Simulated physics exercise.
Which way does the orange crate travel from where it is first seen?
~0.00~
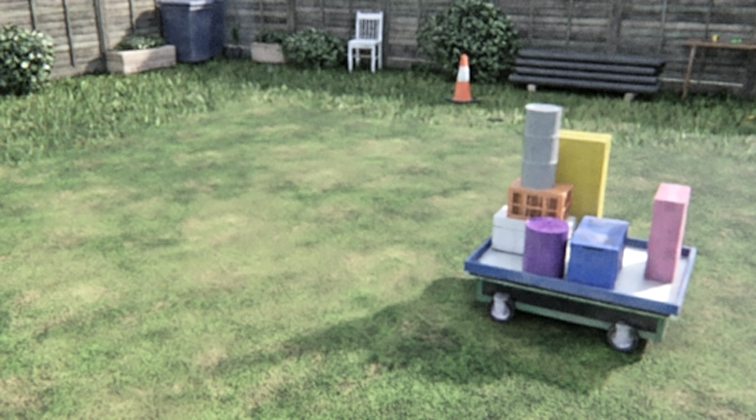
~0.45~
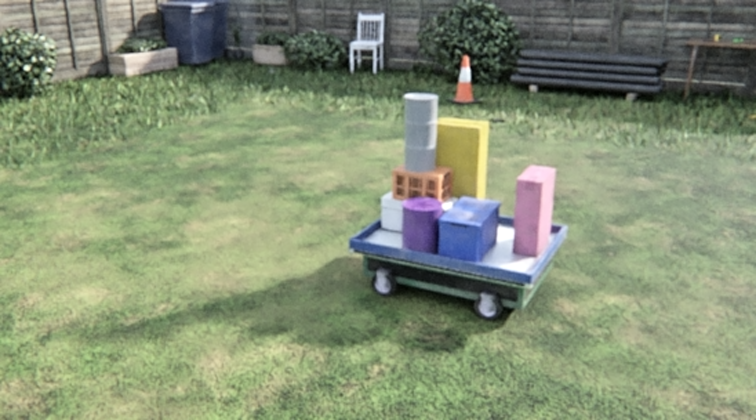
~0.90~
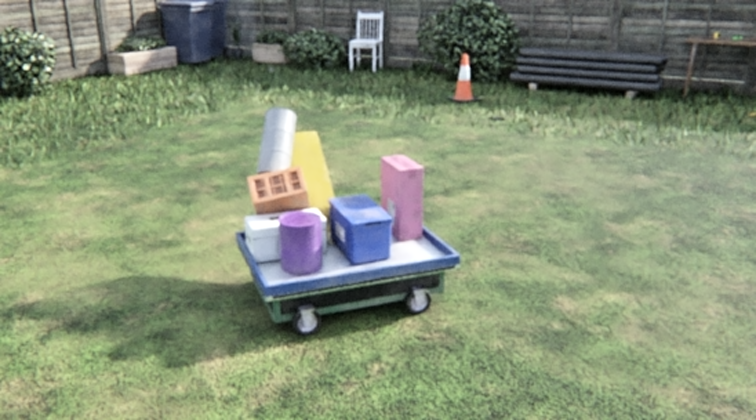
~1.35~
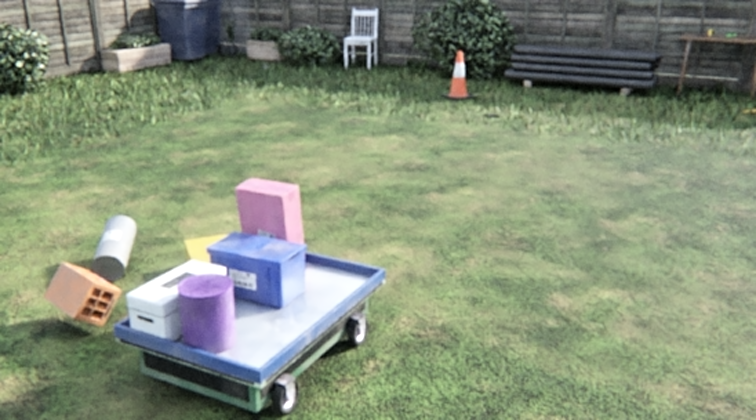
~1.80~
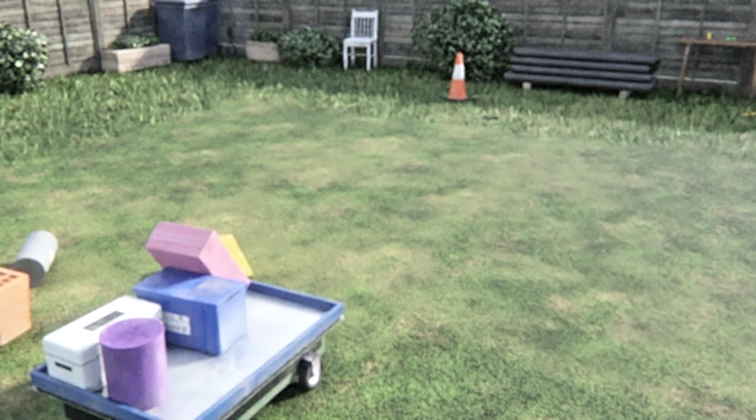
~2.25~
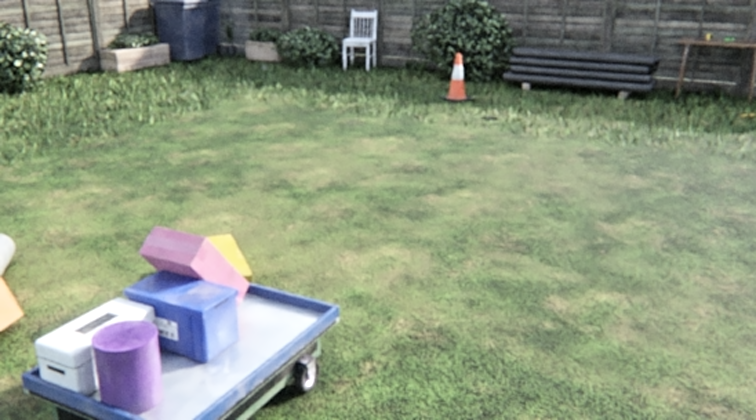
The orange crate travels to the left, first riding on the cart and then tumbling off it onto the grass near the left edge of the view.
